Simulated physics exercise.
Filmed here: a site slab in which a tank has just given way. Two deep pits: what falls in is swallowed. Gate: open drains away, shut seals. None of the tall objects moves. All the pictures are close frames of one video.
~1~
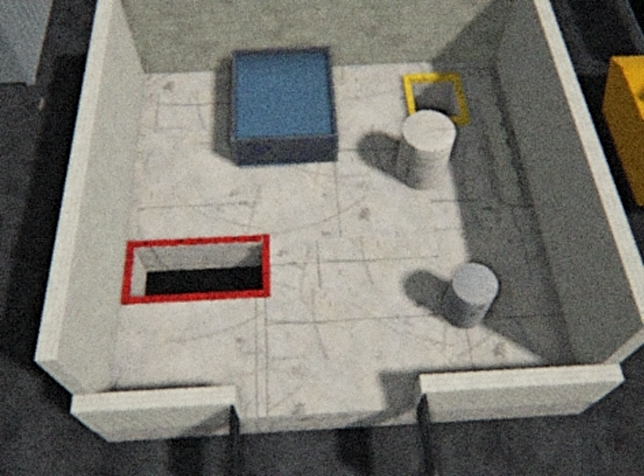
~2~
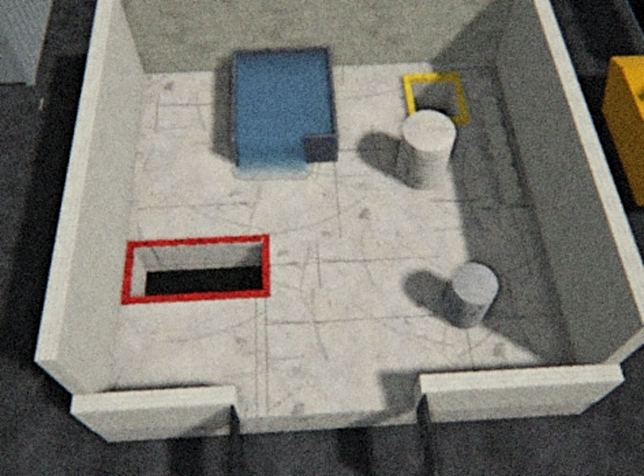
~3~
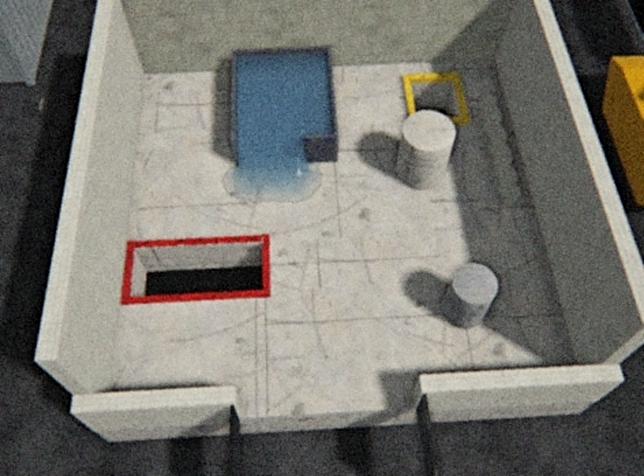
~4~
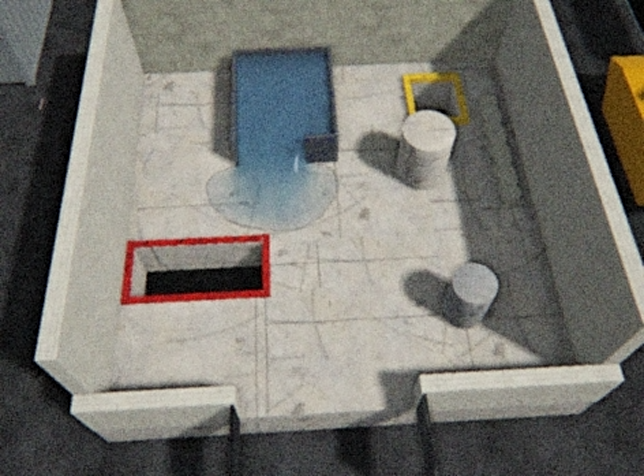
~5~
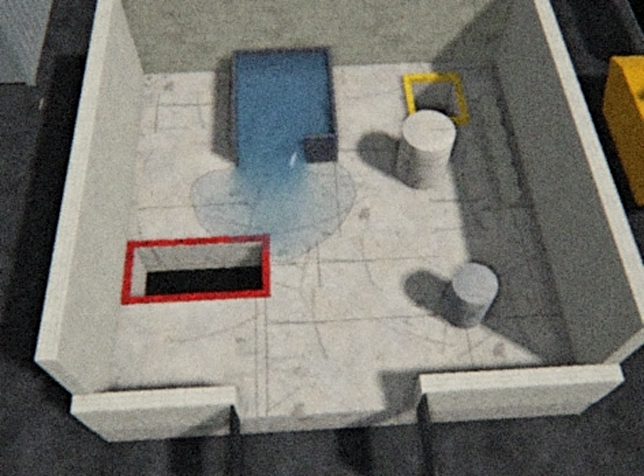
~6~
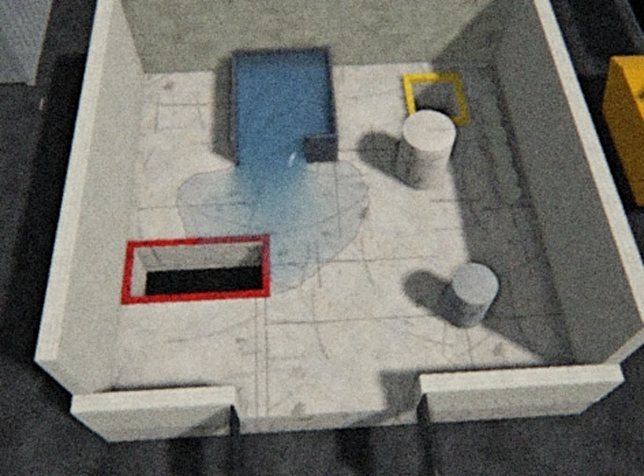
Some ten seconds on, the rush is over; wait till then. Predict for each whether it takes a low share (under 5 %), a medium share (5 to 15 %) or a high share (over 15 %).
Prediction: The gate takes a high share; the red pit takes a high share; the yellow pit takes a low share.
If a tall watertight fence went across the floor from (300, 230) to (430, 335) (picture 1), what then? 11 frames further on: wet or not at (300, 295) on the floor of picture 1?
Submerged.
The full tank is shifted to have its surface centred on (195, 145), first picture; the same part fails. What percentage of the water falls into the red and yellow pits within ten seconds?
The red pit gets 75 per cent and the yellow pit 0 per cent.
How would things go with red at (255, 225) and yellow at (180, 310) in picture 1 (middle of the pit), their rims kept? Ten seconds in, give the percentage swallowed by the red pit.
Out of every hundred parts, the red pit gets 70.
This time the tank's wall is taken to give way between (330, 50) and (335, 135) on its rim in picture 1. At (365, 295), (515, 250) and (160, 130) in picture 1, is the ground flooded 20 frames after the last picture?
Going point by point: Waterlogged, waterlogged, left unwetted.
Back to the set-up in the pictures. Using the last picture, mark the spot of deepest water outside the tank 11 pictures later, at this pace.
Roughly at pixel (257, 168).
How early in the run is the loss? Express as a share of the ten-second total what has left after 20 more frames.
My figure is about 65 in a hundred.
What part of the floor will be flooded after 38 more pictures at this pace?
Roughly 45 percent.
A moment on, water covers 25 % of the floor; the gate 0 %, the red pit 7 %, the yellow pit 0 %.
Next, water covers 30 % of the floor; the gate 4 %, the red pit 18 %, the yellow pit 0 %.
Then, water covers 40 % of the floor; the gate 13 %, the red pit 27 %, the yellow pit 0 %.
Later, water covers 45 % of the floor; the gate 21 %, the red pit 34 %, the yellow pit 0 %.
In the end, water covers 60 % of the floor; the gate 27 %, the red pit 36 %, the yellow pit 0 %.
